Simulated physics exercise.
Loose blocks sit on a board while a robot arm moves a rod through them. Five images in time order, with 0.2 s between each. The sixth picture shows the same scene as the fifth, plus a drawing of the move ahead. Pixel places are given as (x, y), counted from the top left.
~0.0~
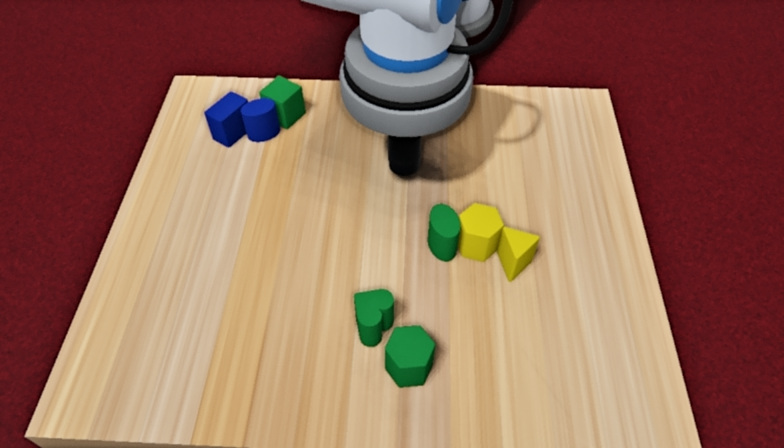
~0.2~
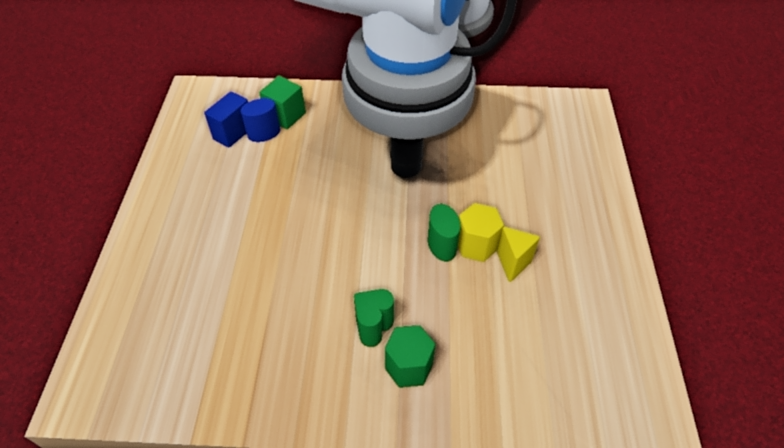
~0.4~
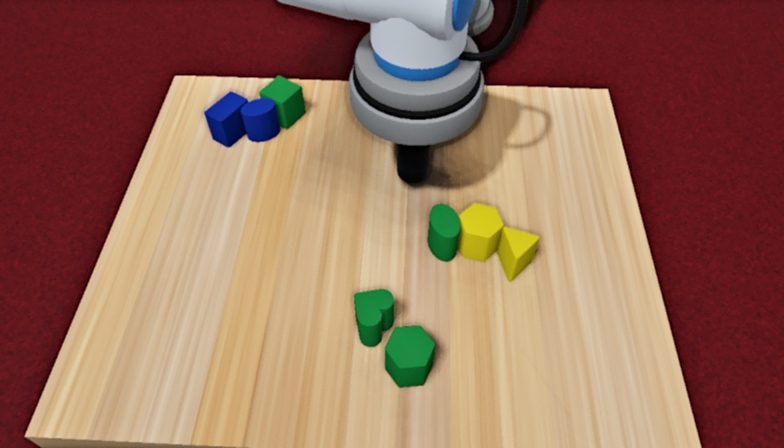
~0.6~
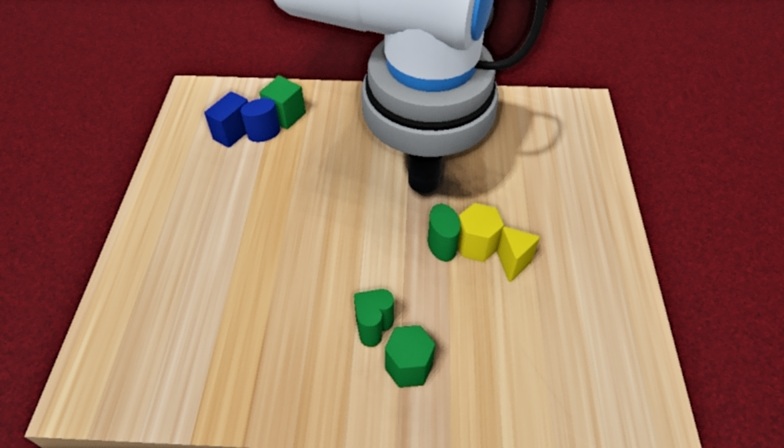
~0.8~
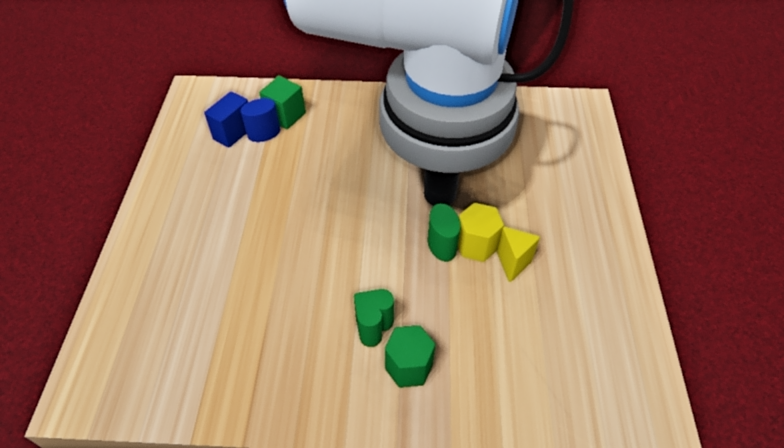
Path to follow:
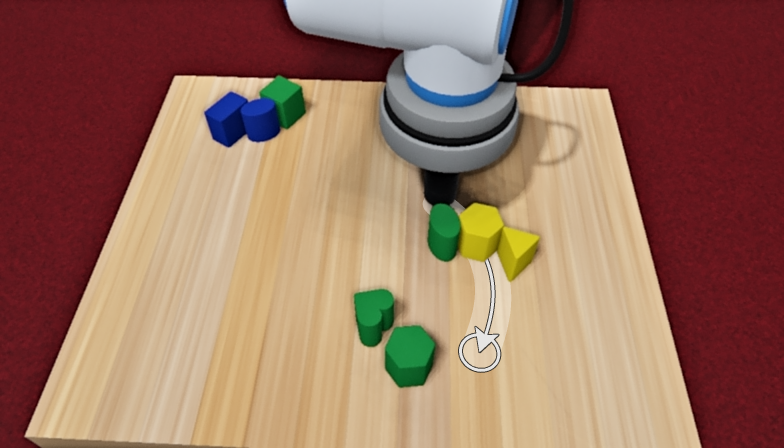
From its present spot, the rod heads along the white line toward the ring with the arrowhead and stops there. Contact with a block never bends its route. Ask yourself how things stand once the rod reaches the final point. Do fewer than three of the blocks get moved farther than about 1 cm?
Yes, I think so.
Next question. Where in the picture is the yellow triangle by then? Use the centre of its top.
By then it is at (550, 268).
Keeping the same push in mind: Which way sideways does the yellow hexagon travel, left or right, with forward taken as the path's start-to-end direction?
My answer: Left.
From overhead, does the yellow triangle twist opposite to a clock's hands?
I'd say yes.
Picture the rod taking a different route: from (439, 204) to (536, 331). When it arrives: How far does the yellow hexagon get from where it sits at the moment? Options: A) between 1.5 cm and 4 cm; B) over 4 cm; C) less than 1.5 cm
B: Over 4 cm.
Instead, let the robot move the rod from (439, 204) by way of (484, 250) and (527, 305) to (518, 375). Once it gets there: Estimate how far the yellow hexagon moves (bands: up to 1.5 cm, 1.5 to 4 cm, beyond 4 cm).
The yellow hexagon moves over 4 cm.
Path on the board, from (439, 204) via (477, 243) and (493, 295), ending at (480, 352).
On the path given first. One third of the way, rod at (479, 235); yellow hexagon at (499, 247), turned 20° clockwise; yellow triangle at (543, 260), turned 45° anticlockwise.
Two thirds of the way, rod at (495, 287); yellow hexagon at (524, 303); yellow triangle at (550, 268), turned 110° anticlockwise.
At the end, rod at (482, 345); green oval in place; yellow hexagon at (535, 323), turned 20° anticlockwise; yellow triangle at (550, 268), turned 110° anticlockwise.
